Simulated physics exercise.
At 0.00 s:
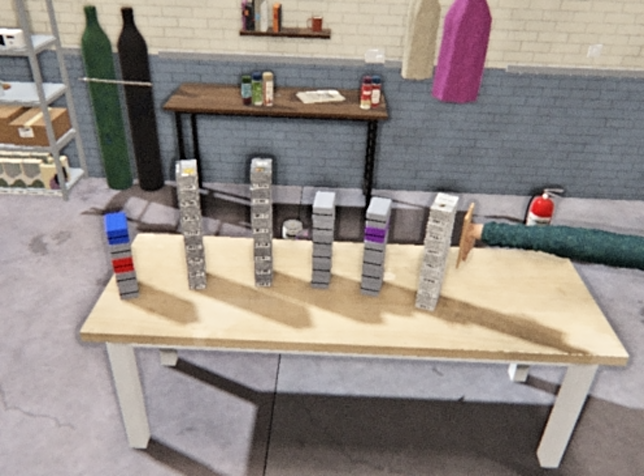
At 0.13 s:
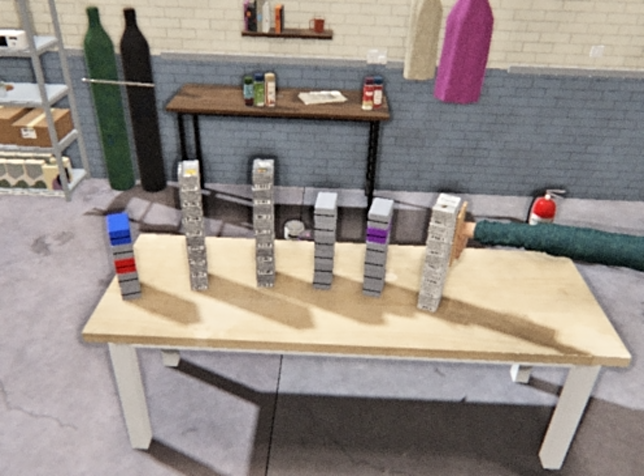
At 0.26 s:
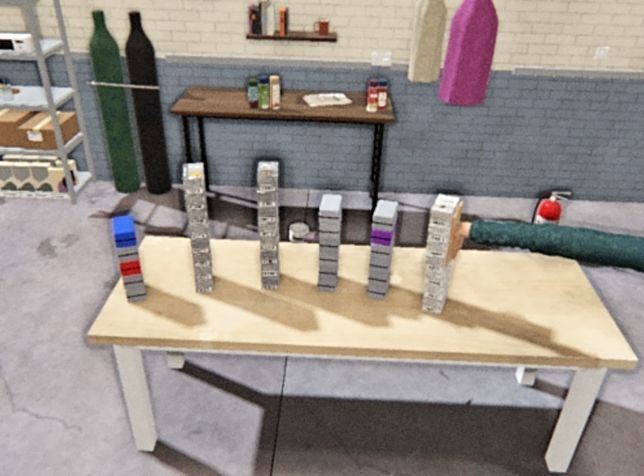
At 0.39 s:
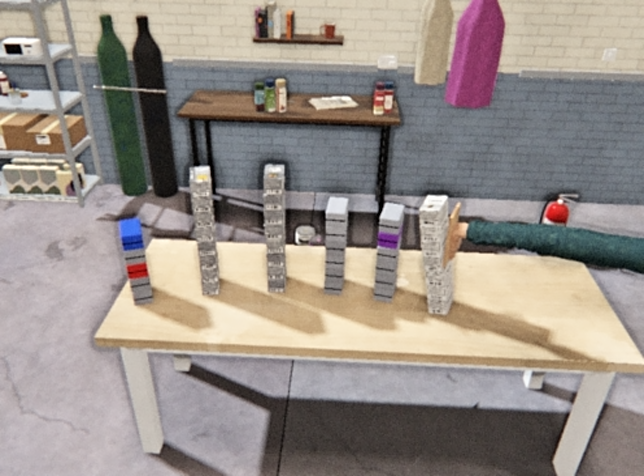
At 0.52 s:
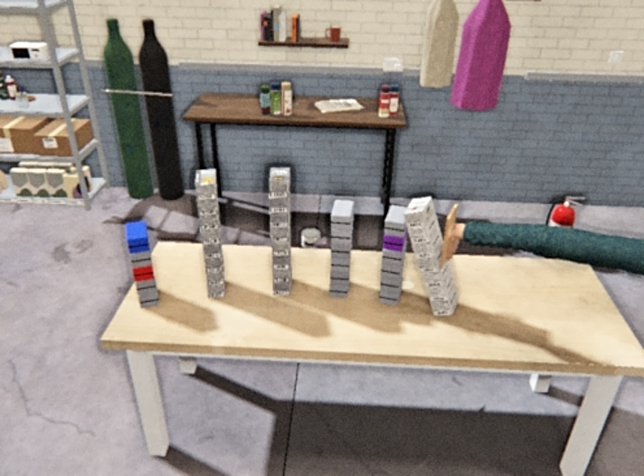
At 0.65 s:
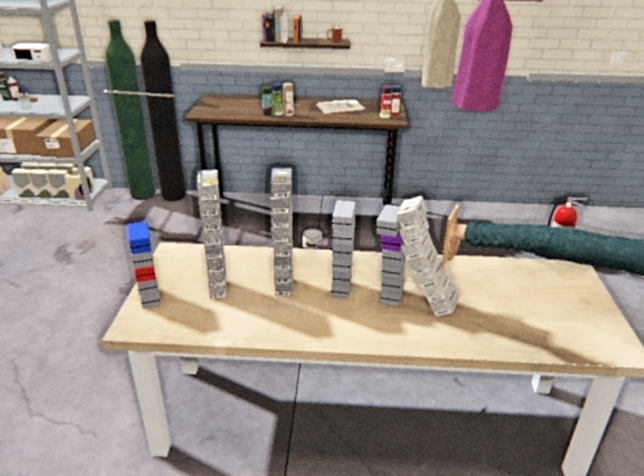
Six slim stacks stand in a curving row on a pale wooden table in a brick-walled workshop, seen from slightly above. The leftmost has blue and red layers, one grey stack carries purple, and a pale stack stands at right beside an upright board on a green arm. The board pushes leftward into the pale stack, whose top leans left towards the purple-marked one, as the view drifts slightly left.
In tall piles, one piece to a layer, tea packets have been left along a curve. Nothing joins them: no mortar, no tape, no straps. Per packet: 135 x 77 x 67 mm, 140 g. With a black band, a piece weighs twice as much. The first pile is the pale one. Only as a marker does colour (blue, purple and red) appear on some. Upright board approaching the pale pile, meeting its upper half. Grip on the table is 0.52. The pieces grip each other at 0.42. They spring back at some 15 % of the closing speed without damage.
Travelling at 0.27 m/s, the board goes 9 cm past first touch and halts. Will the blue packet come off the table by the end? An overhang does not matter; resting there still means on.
Yes, it ends off the table.
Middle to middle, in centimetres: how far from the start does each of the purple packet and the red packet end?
Purple shifts close to 42 cm and red close to 110 cm.
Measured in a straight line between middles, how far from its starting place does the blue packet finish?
I'd put it at near 129 cm.
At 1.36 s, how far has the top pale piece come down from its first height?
Roughly 36 cm lower.
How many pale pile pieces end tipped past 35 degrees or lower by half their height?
Count: 7.
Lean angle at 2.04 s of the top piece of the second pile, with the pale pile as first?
That piece is at some 50°.
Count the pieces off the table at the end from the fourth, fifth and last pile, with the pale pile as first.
As for pieces, it's fourth 0, fifth 4 and last 4.
By 1.36 s, 7 of the pale pile down; none of the 33 other packets off the table, 19 disturbed; blue packet unmoved; purple packet tilted 22°, 12 cm lower.
By 2.04 s, 7 of the pale pile down; none of the 33 other packets off the table, 32 disturbed; blue packet tilted 26°, 30 mm lower; purple packet tilted 54°, 18 cm lower.
When it is over (2.8 s), 7 of the pale pile down; 8 of the 33 other packets off the table; blue packet upside down; red packet on its side; purple packet tilted 54°, 18 cm lower. In pixels of the last frame, middles, red packet near (26, 468).
